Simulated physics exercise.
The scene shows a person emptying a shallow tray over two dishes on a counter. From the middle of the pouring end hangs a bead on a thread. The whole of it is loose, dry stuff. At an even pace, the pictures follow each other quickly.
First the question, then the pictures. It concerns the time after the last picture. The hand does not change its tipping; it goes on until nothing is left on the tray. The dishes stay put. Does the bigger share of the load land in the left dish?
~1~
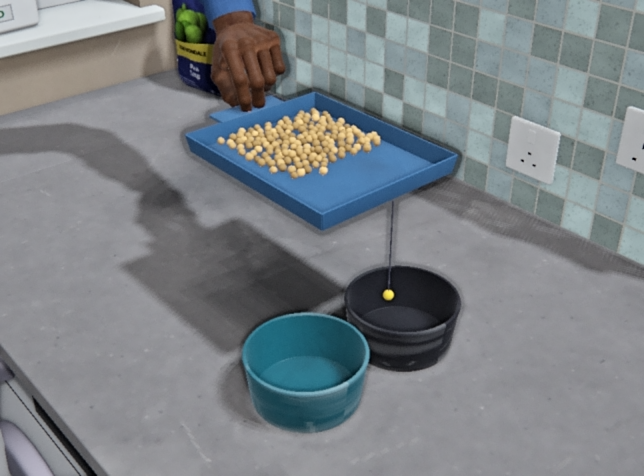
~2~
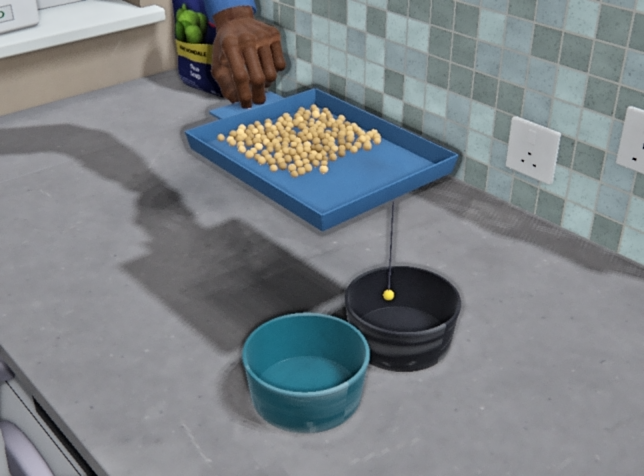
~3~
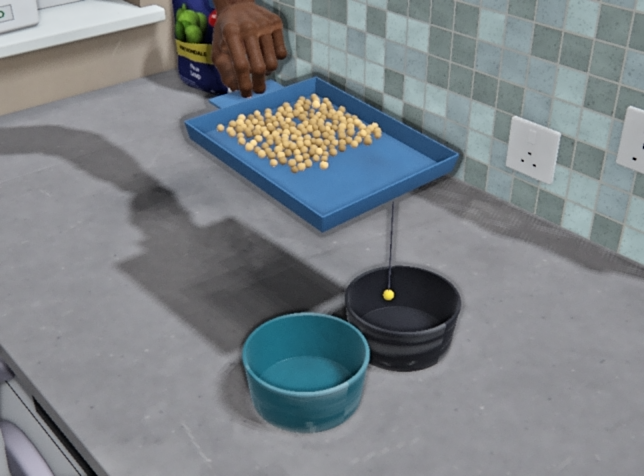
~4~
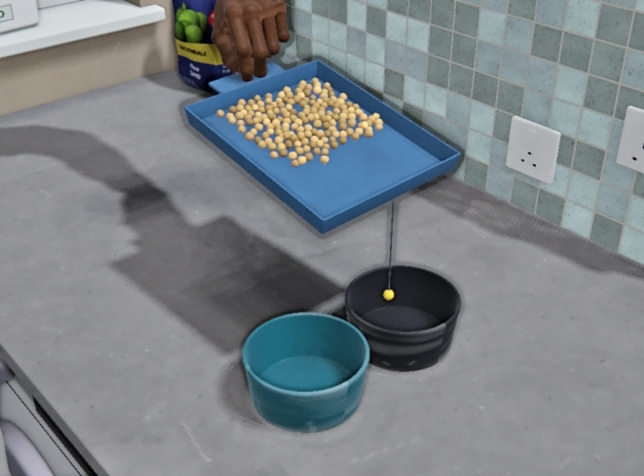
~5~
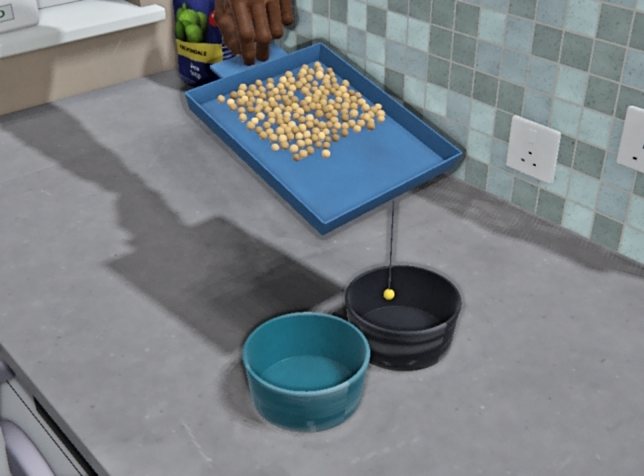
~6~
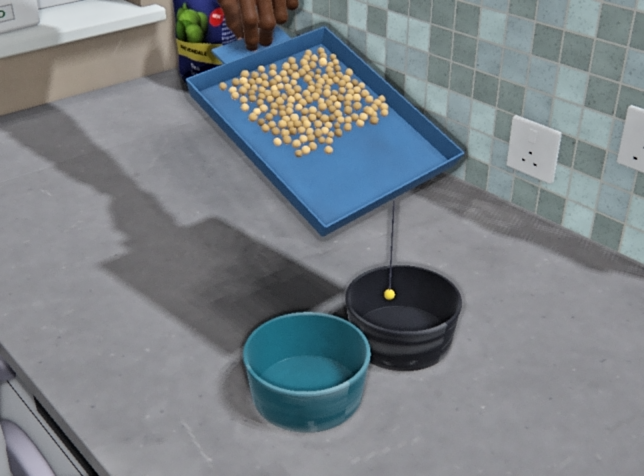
Yes.
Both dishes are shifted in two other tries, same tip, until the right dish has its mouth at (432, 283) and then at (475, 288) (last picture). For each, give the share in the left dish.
Near 60 % and 80 %.
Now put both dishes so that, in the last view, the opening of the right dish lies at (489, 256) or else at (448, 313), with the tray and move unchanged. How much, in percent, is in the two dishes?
Estimates in order: 20 percent, 90 percent.
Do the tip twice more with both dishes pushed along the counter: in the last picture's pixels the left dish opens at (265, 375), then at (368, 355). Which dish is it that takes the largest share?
Try 1: The right-side dish; try 2: The left-side dish.
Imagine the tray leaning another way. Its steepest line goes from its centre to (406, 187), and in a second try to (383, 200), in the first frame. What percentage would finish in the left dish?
In turn, 0 percent and then 10 percent.
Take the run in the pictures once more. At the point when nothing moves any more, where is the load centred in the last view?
(375, 396).
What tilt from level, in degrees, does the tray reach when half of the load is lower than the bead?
Near 120 degrees.
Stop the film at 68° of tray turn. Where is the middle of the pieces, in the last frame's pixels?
Somewhere near pixel (364, 201).
Just after the last frame, tray tipped steeply; the larger part on the tray; about a tenth in the air.
A moment on, tray tipped past a quarter turn; roughly two thirds on the tray; about a tenth in the left dish; just a few in the right dish; roughly a quarter outside both; about a tenth in the air.
Further on, tray tipped past a quarter turn; roughly a third in the left dish; about a tenth in the right dish; roughly half outside both.
When it is over, tray tipped past a quarter turn; roughly a third in the left dish; about a tenth in the right dish; roughly half outside both.
